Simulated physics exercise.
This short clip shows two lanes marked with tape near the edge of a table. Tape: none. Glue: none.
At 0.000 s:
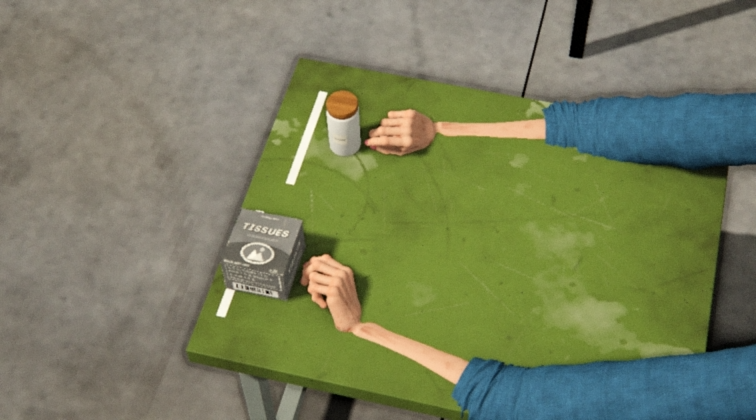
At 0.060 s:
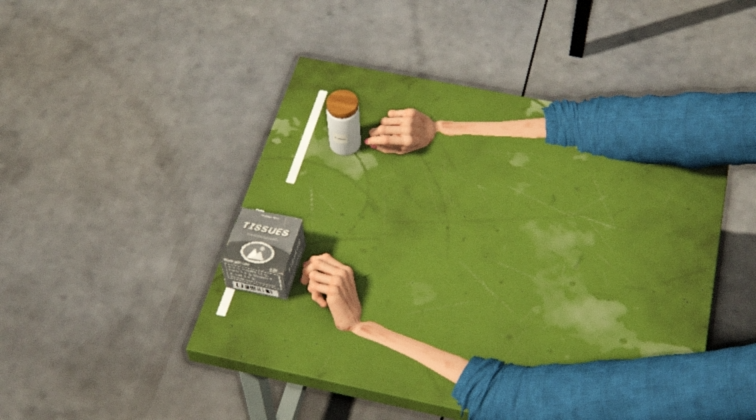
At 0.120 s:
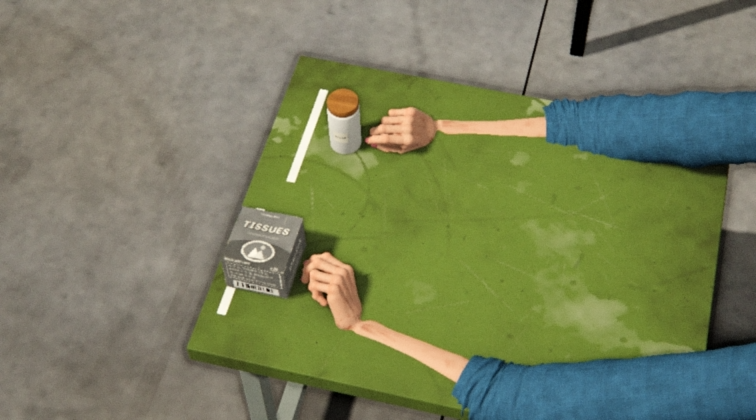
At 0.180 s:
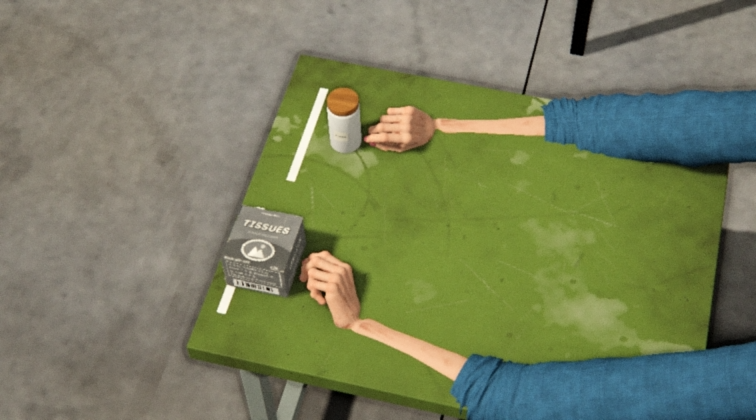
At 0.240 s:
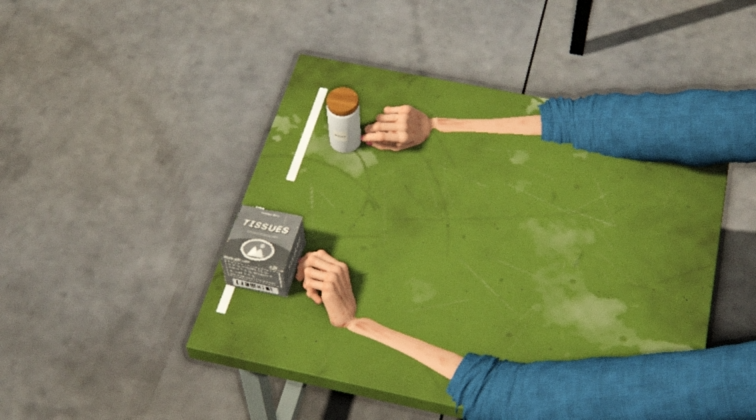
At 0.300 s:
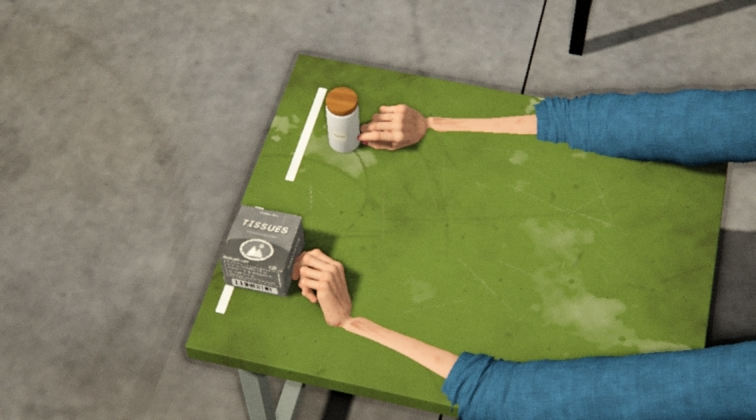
Two blue-sleeved arms rested on a worn green table, one hand by a white jar with a wooden-looking lid, the other by a grey tissue box, and barely moved except for edging slightly left.
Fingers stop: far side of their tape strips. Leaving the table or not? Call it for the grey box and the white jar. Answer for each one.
Grey box - off the table; white jar - on the table.
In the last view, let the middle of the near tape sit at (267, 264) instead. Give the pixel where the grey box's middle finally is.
About (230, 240).
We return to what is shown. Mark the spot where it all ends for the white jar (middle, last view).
Roughly at (285, 110).
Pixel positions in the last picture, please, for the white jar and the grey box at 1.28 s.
White jar: (289, 110); grey box: (204, 239).
By 1.28 s, grey box tilted by 6° near (204, 239); white jar shifted well along near (289, 110).
By 1.54 s, grey box dropping near (189, 293); white jar shifted well along near (285, 110).
By 1.70 s, grey box dropping near (201, 390); white jar shifted well along near (285, 110).
When it is over (1.9 s), the grey box goes over the edge; the white jar stays on the table, near (285, 110).
